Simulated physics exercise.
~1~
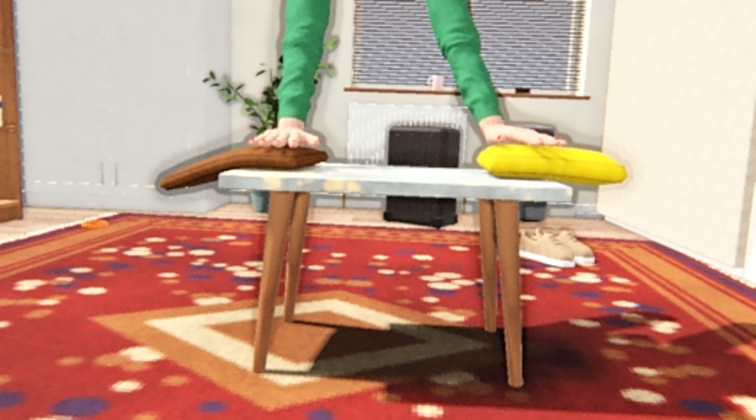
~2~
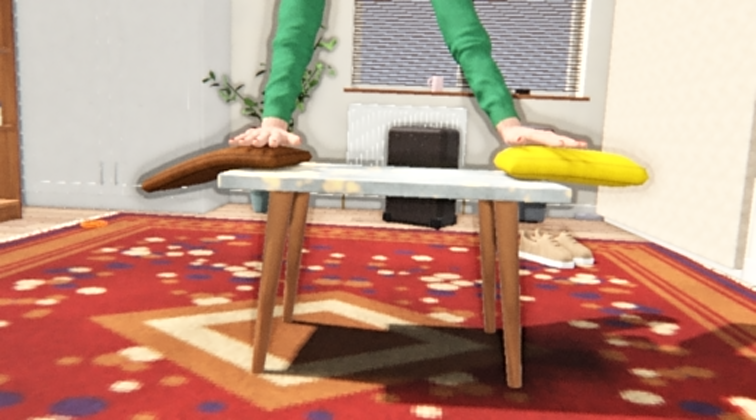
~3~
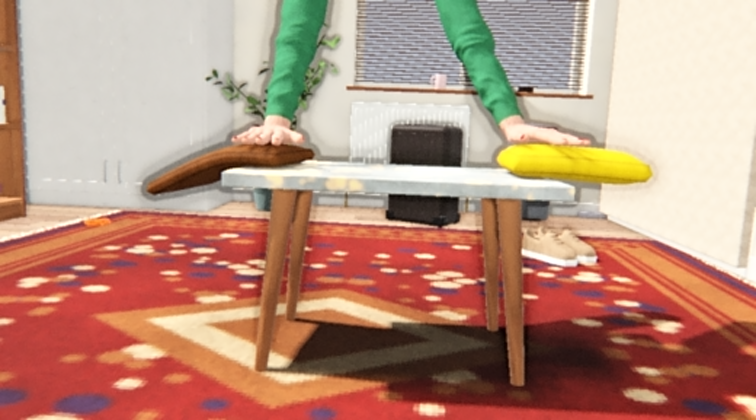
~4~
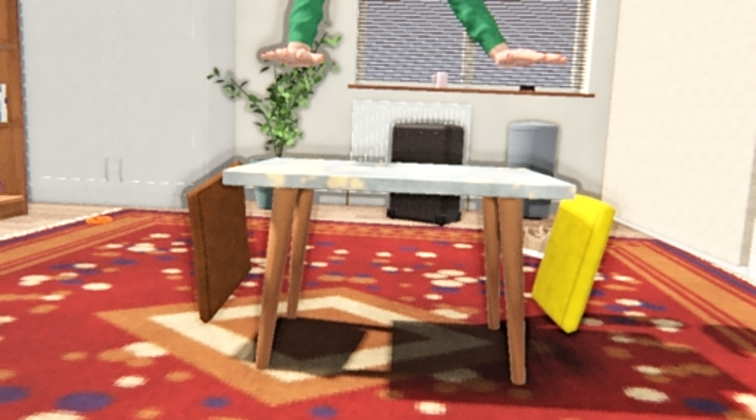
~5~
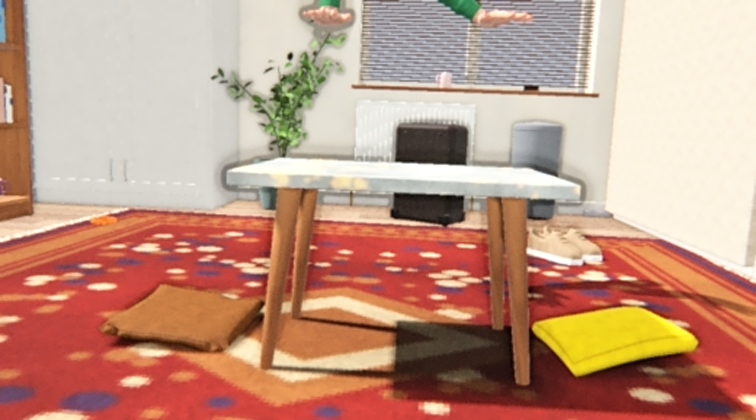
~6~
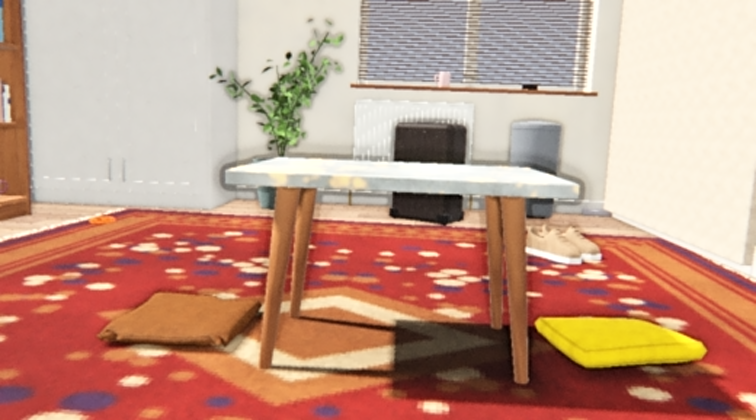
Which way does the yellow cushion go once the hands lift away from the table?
The yellow cushion moves down, dropping past the right end of the table to the rug.
